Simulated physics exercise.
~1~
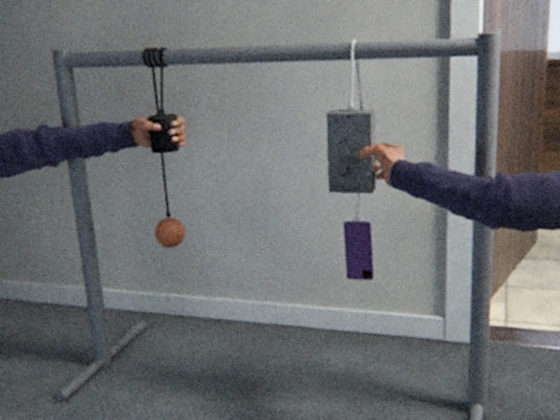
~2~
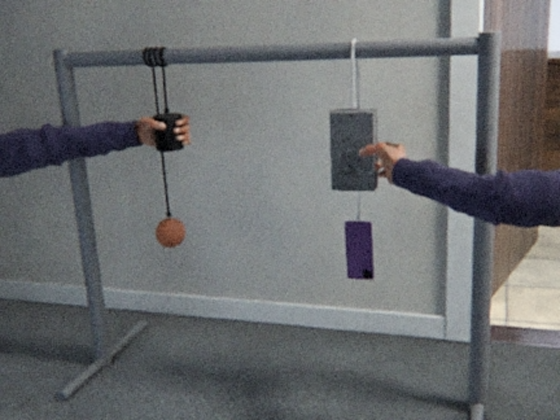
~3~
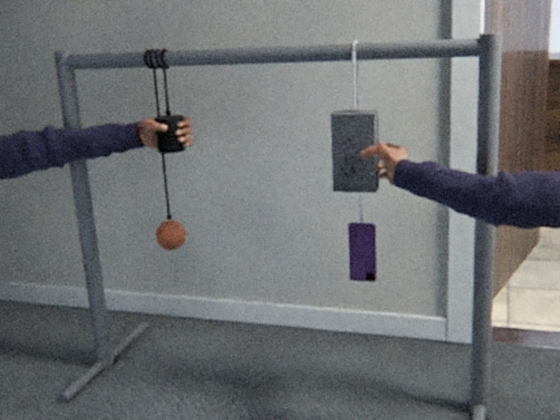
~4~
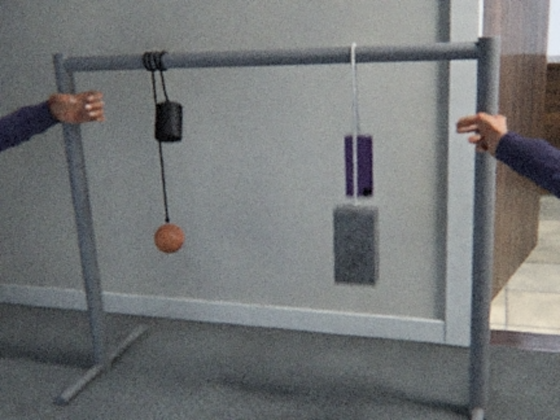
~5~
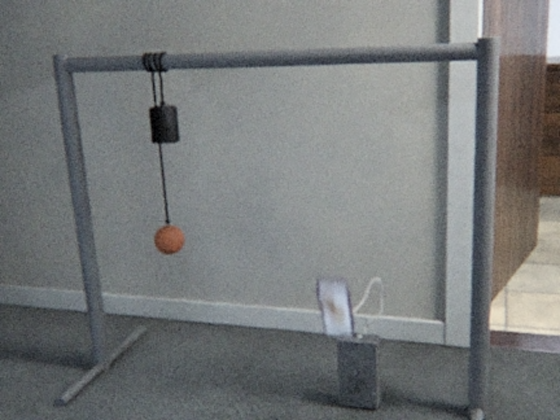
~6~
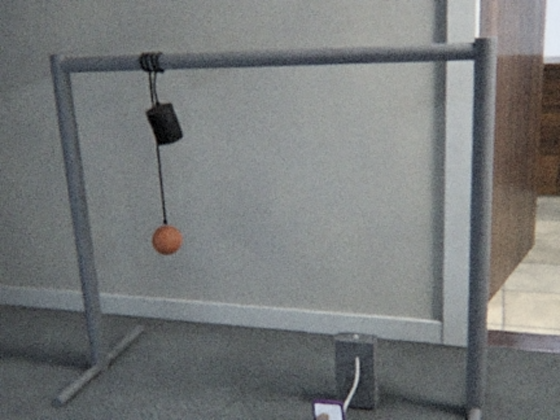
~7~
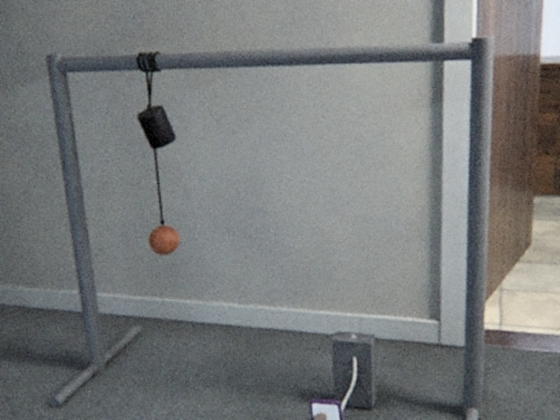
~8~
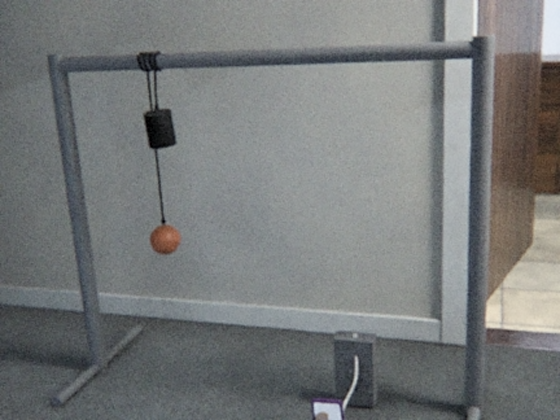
Two hands letting go of a black cylinder and a grey block on a rail, the cylinder staying hung, the block dropping to the floor.
